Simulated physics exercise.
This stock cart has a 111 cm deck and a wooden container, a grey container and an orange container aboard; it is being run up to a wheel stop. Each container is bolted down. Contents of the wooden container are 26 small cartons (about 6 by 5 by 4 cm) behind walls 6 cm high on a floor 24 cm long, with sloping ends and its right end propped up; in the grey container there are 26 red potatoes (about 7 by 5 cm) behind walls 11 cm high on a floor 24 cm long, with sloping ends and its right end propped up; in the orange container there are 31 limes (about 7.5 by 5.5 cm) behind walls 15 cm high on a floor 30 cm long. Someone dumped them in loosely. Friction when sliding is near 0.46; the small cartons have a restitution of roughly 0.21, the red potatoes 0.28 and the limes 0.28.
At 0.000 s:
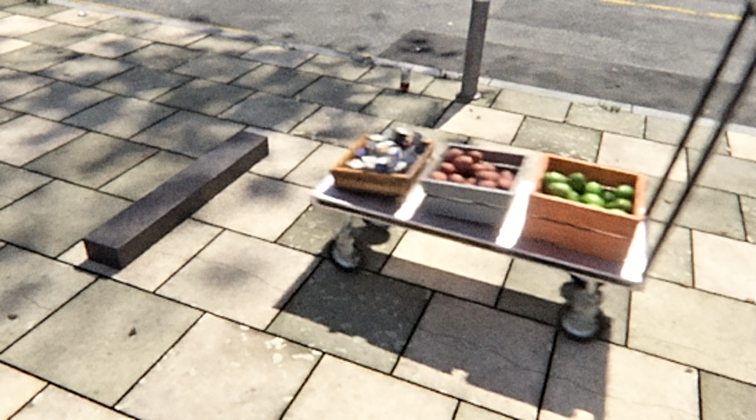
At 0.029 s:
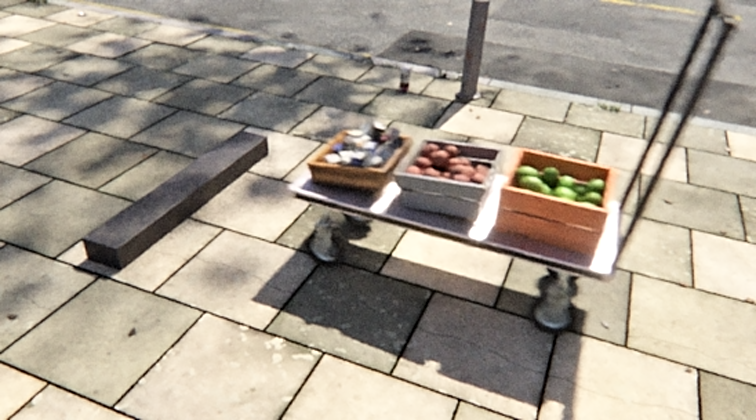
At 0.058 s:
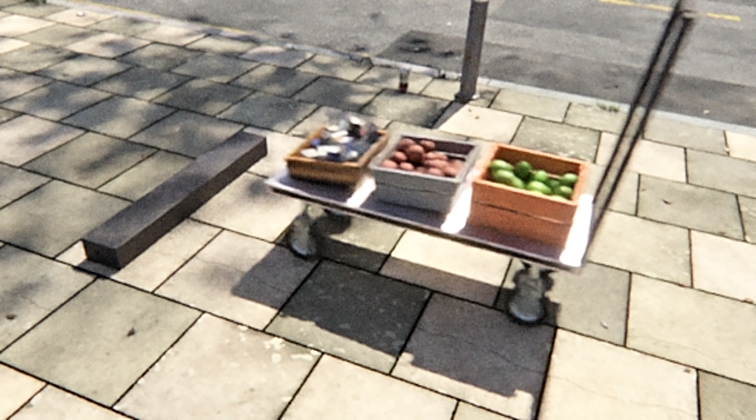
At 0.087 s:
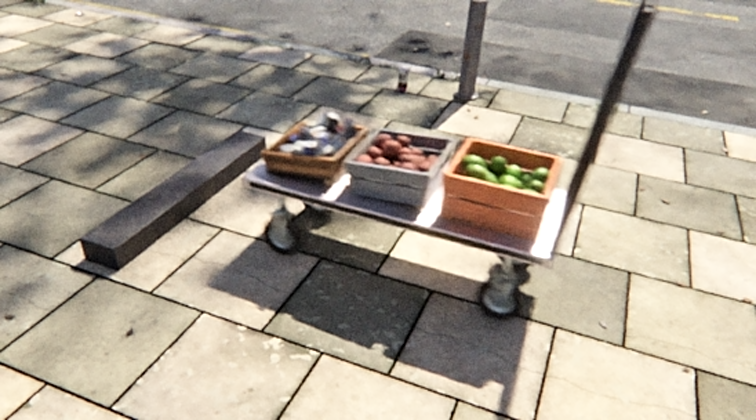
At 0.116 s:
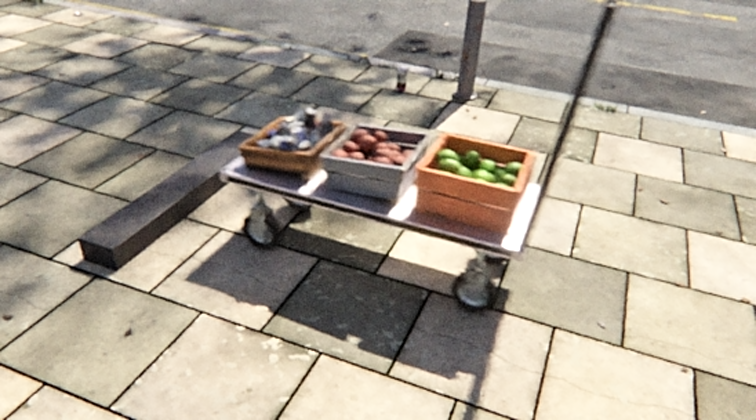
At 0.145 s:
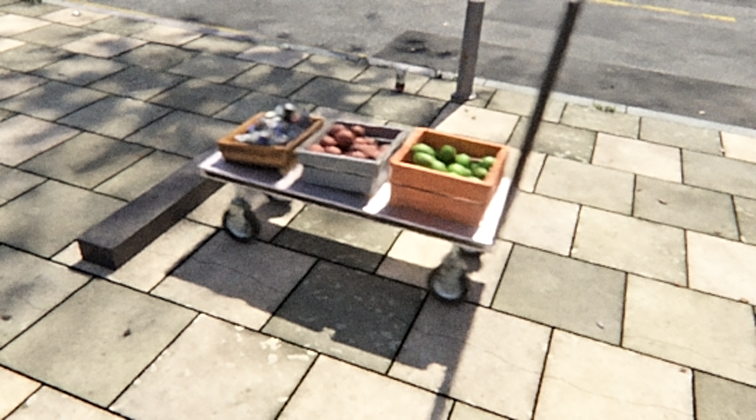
A flat cart carrying a wooden container of small cartons, a grey container of red potatoes and an orange container of limes rolls steadily leftward across sunlit paving toward a long dark block, its load staying inside the containers.
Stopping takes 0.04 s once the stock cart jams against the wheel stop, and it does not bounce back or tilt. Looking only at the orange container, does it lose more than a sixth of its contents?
No.
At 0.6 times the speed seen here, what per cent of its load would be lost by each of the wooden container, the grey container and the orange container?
In that case the wooden container sheds 10 per cent, the grey container 0 per cent and the orange container 0 per cent.
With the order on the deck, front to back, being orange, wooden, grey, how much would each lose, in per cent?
With that order the wooden container sheds 30 per cent of its load, the grey container 10 per cent, and the orange container 0 per cent.
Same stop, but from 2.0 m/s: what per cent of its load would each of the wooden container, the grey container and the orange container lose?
Wooden container 10 %, grey container 0 %, orange container 0 %.
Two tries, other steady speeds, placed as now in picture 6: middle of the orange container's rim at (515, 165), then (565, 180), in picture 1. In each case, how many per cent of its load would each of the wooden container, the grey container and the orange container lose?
Per cent lost, first try then second - wooden container: 10, 20; grey container: 0, 10; orange container: 0, 0.
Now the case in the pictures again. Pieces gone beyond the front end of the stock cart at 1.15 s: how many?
Roughly 12 pieces.
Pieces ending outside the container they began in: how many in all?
Taken together it comes to about 16.
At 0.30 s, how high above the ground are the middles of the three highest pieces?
Close to 54 cm up.
After 0.20 s, contact.
After 0.30 s, the wooden container is down by 1 of 26, the grey container has all 26 and the orange container has all 31.
After 0.42 s, the wooden container is down by 8 of 26, the grey container is down by 2 of 26 and the orange container is down by 1 of 31.
After 0.65 s, the wooden container is down by 11 of 26, the grey container is down by 3 of 26 and the orange container is down by 2 of 31.
Outcome (at 1.15 s), the wooden container is down by 11 of 26, the grey container is down by 3 of 26 and the orange container is down by 2 of 31. Asked share, 2 of 31, 6 per cent.
